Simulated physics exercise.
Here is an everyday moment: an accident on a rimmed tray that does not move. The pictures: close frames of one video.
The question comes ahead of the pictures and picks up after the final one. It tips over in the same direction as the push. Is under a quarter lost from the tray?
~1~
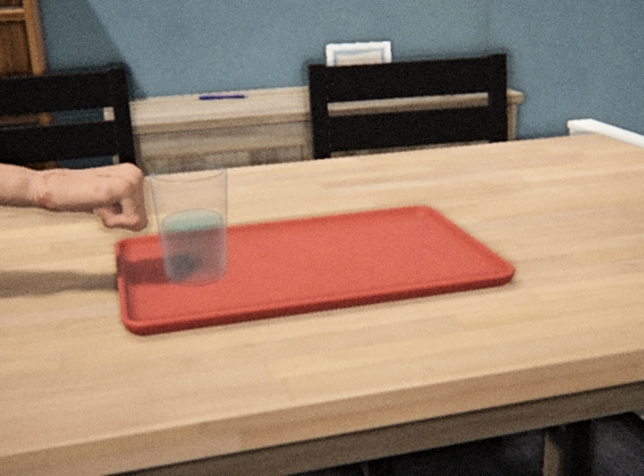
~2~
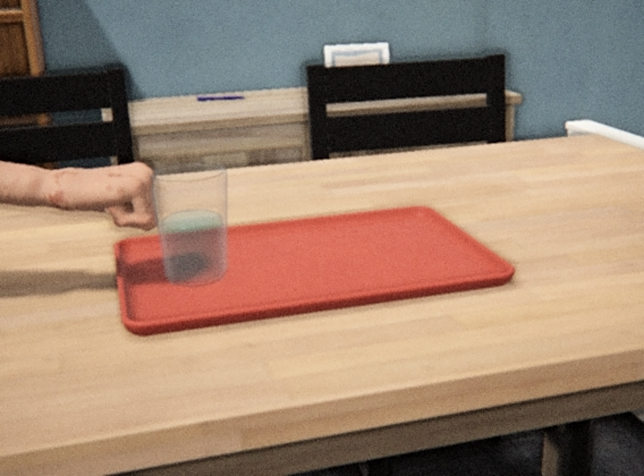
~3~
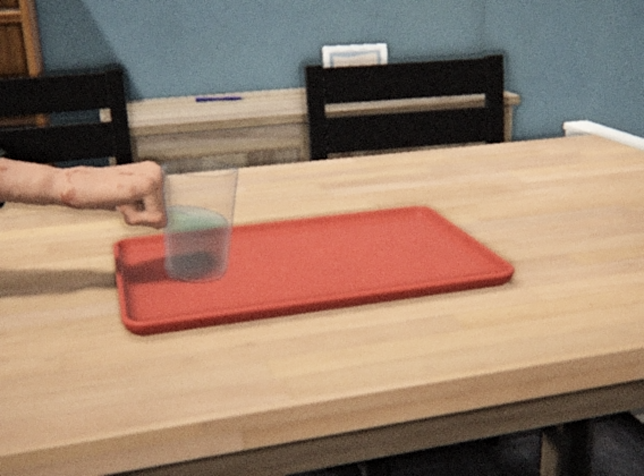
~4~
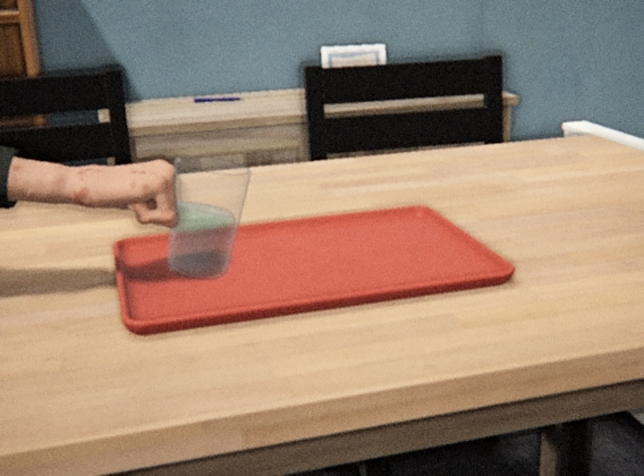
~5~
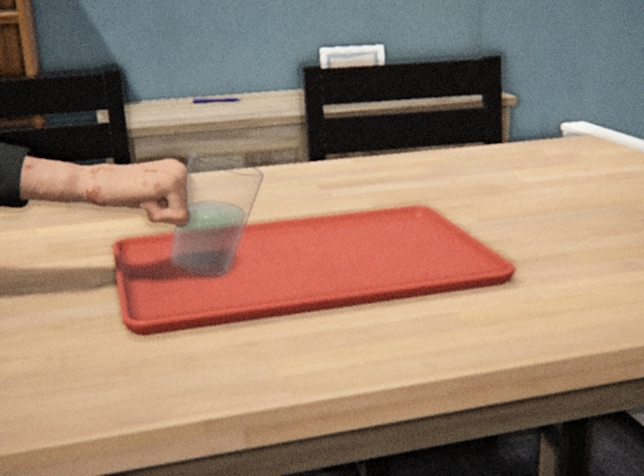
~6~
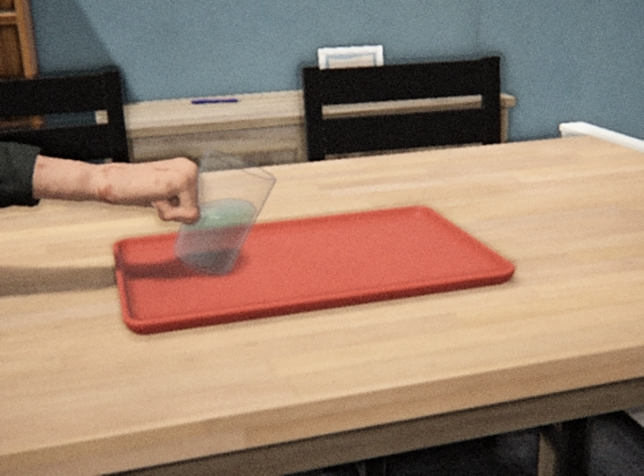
No - I expect it to slosh more than a quarter off the tray.
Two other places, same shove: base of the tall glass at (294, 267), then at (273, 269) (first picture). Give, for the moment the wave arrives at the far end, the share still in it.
In order, 90 and 80 in a hundred.
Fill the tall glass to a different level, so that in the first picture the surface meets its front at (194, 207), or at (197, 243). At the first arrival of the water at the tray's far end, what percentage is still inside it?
I'd put it at around 50 percent the first time and around 45 percent the second.
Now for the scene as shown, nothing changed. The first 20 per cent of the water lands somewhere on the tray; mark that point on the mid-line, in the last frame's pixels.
About (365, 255).
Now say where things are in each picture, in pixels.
In the first picture, tilt 0°; right rim (224, 170); surface from (161, 220) to (222, 214); the tray's far rim is at (467, 236); the tray is clear ahead.
In the second picture, tilt 0°; right rim (224, 170); surface from (161, 220) to (221, 214).
In the third picture, tilt 6°; right rim (236, 170); surface from (166, 207) to (225, 215).
In the fourth picture, tilt 13°; right rim (248, 172); surface from (175, 201) to (235, 213).
In the fifth picture, tilt 19°; right rim (261, 174); surface from (182, 208) to (244, 207).
In the sixth picture, tilt 26°; right rim (273, 179); surface from (185, 218) to (254, 202).
A moment on, the tall glass is falling and 100 per cent is in the glass, 0 on the tray and 0 above or beyond its rim.
Next, the tall glass lies on its side and 85 per cent is in the glass, 7 on the tray and 7 above or beyond its rim.
Then the tall glass lies on its side and 43 per cent is in the glass, 53 on the tray and 4 above or beyond its rim.
Later the tall glass lies on its side and 21 per cent is in the glass, 38 on the tray and 40 above or beyond its rim.
At rest 60 per cent is held by tray and glass, 40 is off the tray.
